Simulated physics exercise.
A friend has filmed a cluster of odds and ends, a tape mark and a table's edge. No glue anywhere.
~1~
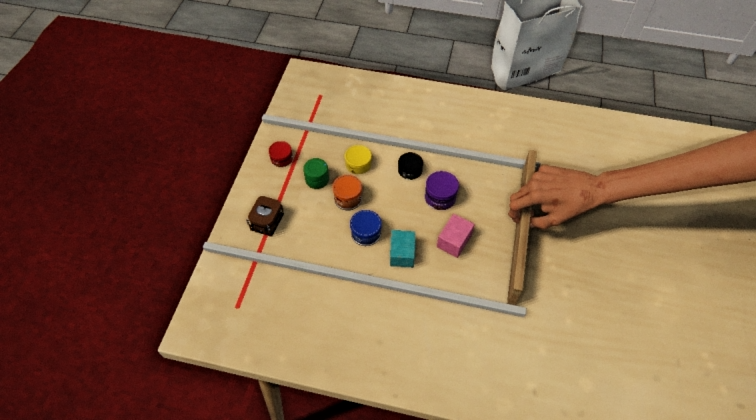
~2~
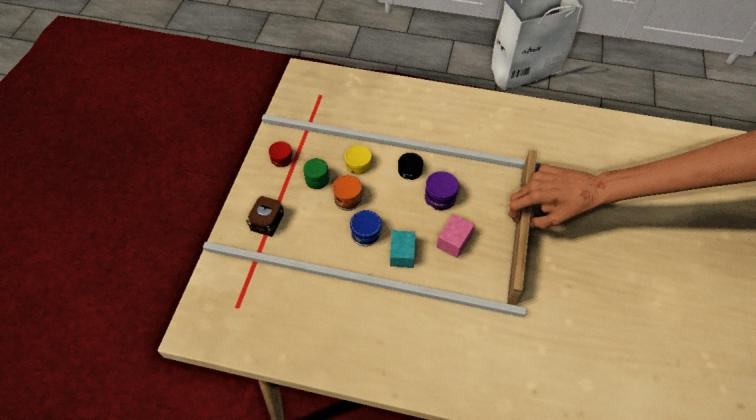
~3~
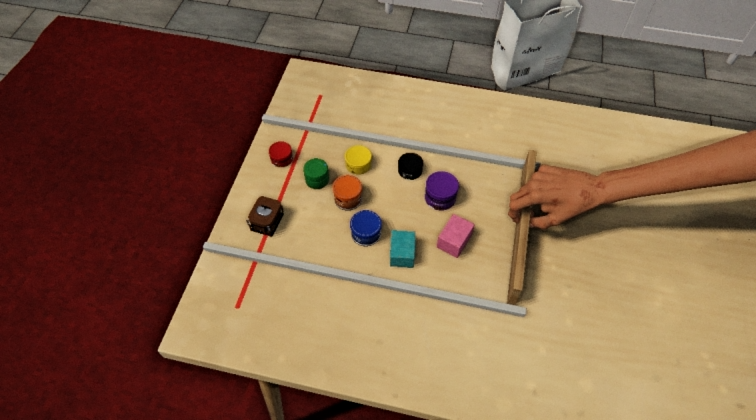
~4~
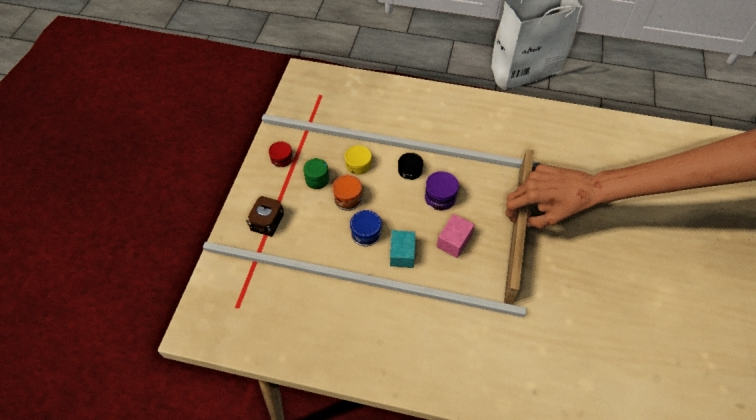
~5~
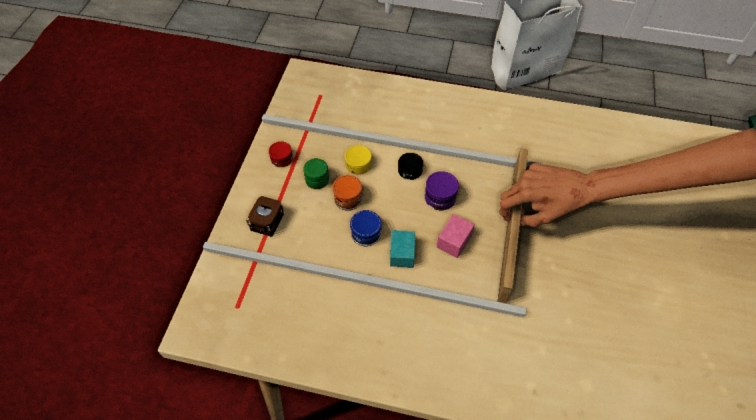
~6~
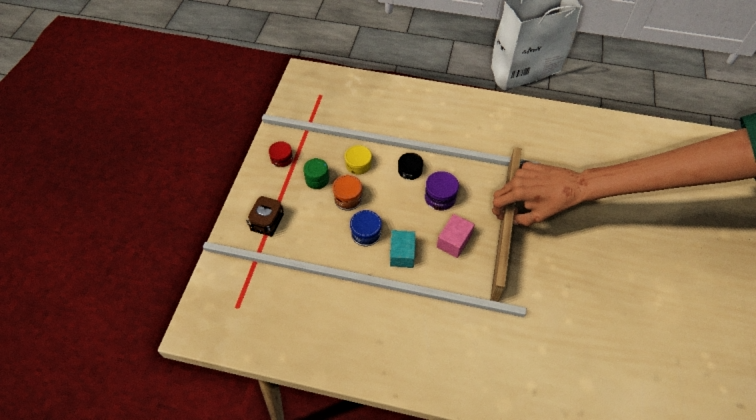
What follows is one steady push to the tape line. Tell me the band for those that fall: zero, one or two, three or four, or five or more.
Outcome: The number that fall off is one or two.
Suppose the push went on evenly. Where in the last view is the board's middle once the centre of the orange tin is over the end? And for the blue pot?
Its middle is around (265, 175) and around (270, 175).
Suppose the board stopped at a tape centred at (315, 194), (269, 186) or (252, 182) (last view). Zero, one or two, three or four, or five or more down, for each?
In that order: No fall at all; 3 or 4; 5 or more.
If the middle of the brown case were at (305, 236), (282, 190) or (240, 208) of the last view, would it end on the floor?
Place by place, it does not fall; does not fall; comes down.
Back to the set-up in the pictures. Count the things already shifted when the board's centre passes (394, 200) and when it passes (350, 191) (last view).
At the one place 5, at the other 8.
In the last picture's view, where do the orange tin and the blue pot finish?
Near (254, 177) and (237, 201).
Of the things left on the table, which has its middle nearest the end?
The brown case.
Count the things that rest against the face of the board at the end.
It touches 4.
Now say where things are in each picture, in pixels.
In the first frame, red tub (281, 154); brown case (266, 216); green lid (316, 174); board (523, 224); tape (284, 189).
In the second frame, brown case (266, 216); board (523, 224).
In the third frame, green lid (316, 174); blue pot (366, 228).
In the fourth frame, red tub (281, 154); black tub (410, 166).
In the fifth frame, brown case (266, 216); orange tin (348, 193).
In the sixth frame, red tub (281, 154); brown case (266, 216); green lid (316, 174); board (507, 221); tape (284, 189).
Soon after, none off yet; red tub at rest near (281, 154); brown case at rest near (266, 216); green lid at rest near (316, 174).
At rest, the number that fall off is one or two; fallen, red tub.
